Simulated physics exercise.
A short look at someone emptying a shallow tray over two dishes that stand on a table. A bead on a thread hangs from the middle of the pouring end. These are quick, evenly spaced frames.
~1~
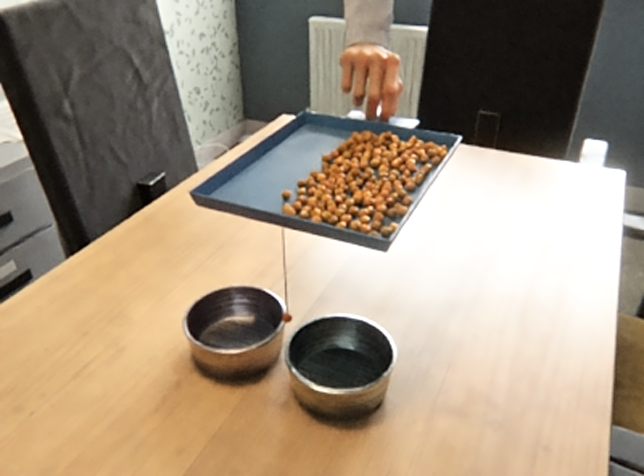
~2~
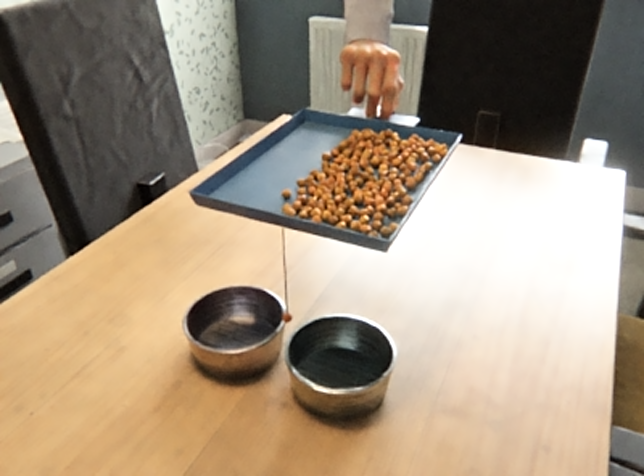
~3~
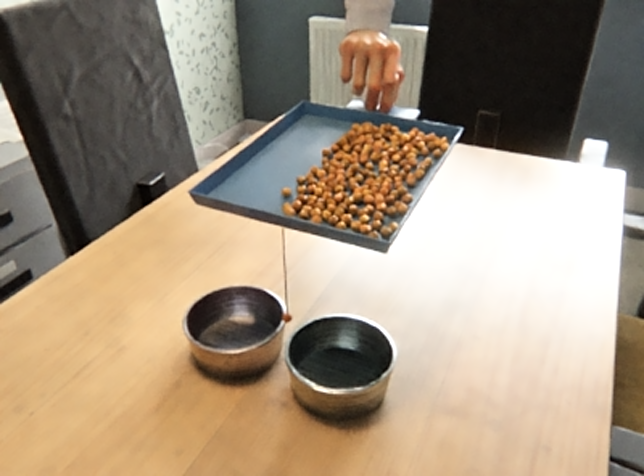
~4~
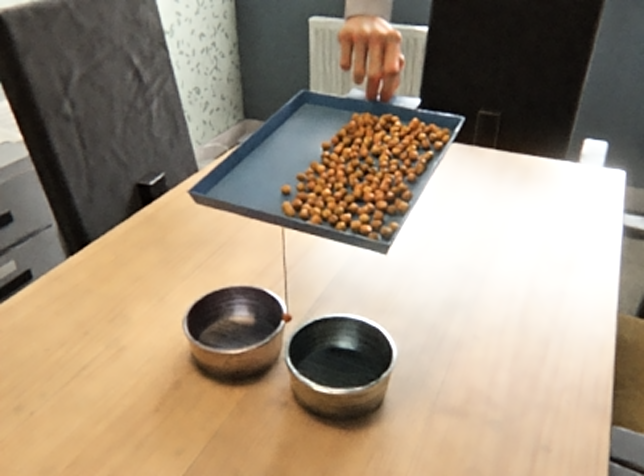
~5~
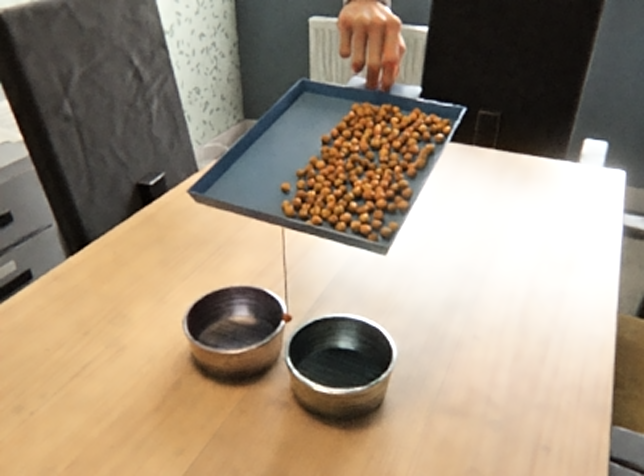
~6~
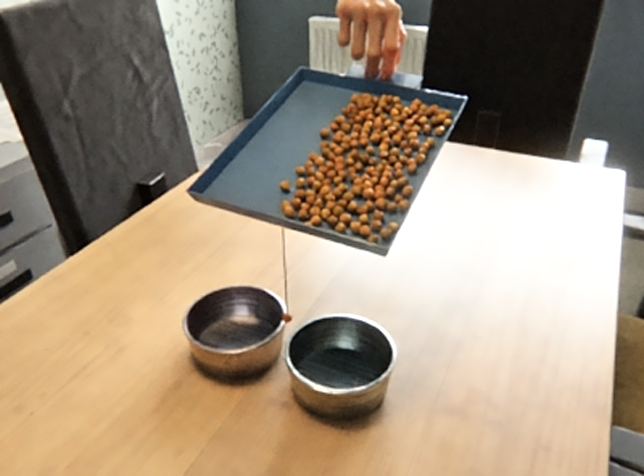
In the video, a hand at the far edge of a blue tray of roasted chickpeas gradually raises that edge, tilting the tray slightly toward two empty metal bowls on a wooden table, while the chickpeas stay heaped toward the right.
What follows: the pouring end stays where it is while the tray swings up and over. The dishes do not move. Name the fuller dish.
Fuller: The right-hand dish.
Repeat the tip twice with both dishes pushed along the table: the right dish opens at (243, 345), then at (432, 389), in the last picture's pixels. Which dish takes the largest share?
First the dish on the right, then the left dish.
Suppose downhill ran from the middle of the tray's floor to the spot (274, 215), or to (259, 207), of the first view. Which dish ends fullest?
One: The left dish. Two: The dish on the left.
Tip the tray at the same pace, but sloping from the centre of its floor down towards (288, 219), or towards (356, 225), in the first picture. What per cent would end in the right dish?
In turn 10 and 80 in a hundred.
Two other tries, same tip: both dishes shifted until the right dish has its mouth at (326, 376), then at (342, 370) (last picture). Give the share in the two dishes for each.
About 70 and 70 per cent.
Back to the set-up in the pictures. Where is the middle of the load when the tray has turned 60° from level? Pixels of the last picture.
Close to (339, 180).
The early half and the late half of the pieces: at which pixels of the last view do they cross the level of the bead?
At about (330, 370), then at (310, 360).
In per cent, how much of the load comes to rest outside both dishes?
About 60 per cent.
Shortly afterwards, tray tipped steeply; all but a few on the tray; only a few in the right dish; only a few outside both.
Next, tray tipped right over; near a quarter on the tray; near a quarter in the right dish; only a few in the left dish; near a quarter outside both; near a third in the air.
Some moments later, tray tipped past a quarter turn; near a third in the right dish; only a few in the left dish; near two thirds outside both.
In the end, tray tipped past a quarter turn; near a third in the right dish; only a few in the left dish; near two thirds outside both.
